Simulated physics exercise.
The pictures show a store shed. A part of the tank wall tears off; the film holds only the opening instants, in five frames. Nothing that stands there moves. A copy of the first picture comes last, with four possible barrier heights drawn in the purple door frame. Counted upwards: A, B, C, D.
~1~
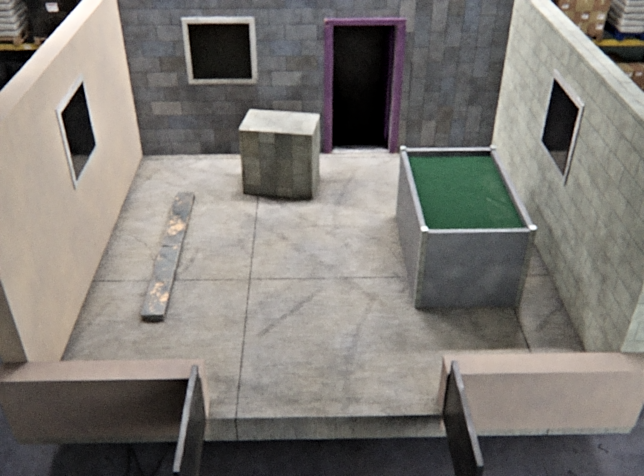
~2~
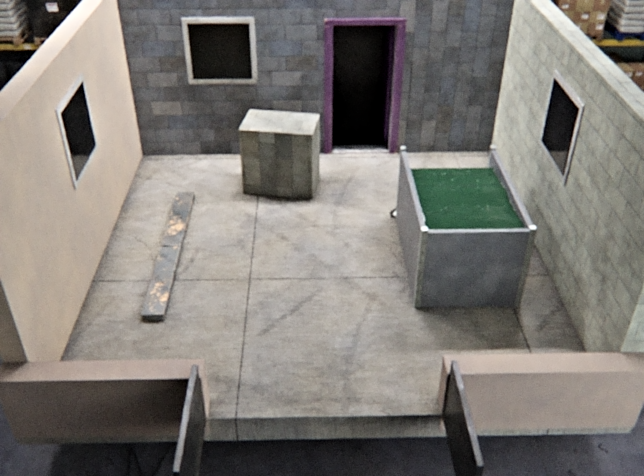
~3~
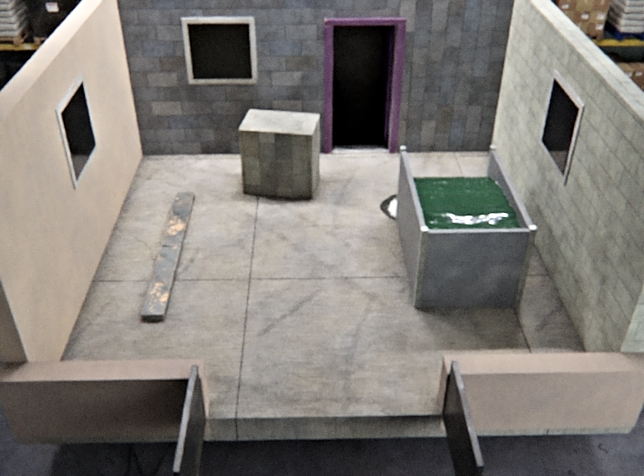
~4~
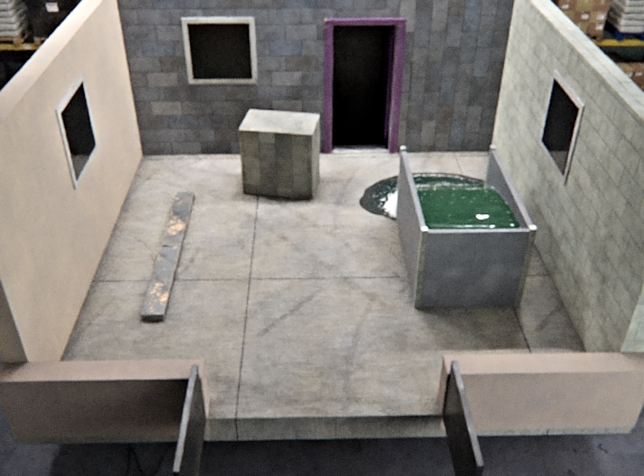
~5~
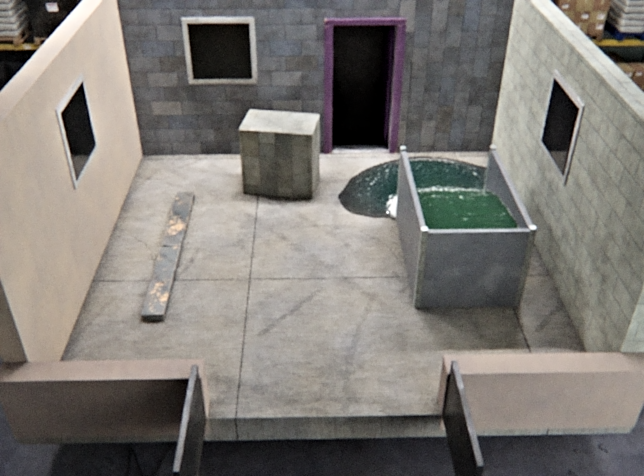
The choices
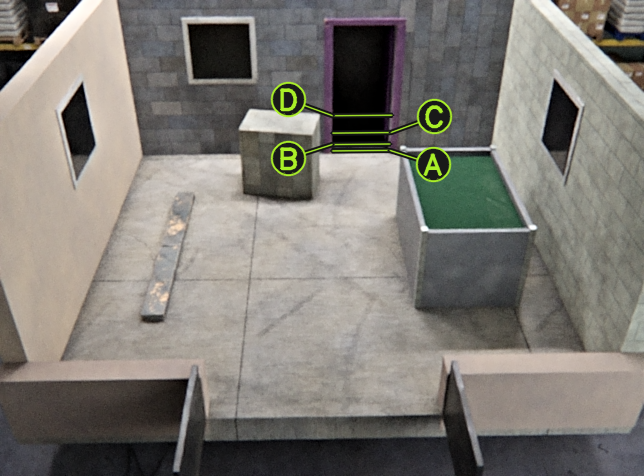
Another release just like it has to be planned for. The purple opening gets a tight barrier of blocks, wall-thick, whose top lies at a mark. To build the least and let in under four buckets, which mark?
C is the one.
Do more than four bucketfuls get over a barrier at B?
Yes, it does.
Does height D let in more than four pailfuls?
No, that is safe.
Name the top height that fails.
The answer is B.
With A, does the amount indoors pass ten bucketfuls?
Yes, clearly.
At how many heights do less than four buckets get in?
Two of them.
On the marked copy, A at (361, 150); B at (361, 144); C at (361, 132); D at (362, 115); from the bottom up A, B, C, D.
For height A, dozens of bucketfuls pour in.
For height B, about 14 bucketfuls get in.
For height C, a bucket or two gets in.
For height D, nothing gets over.
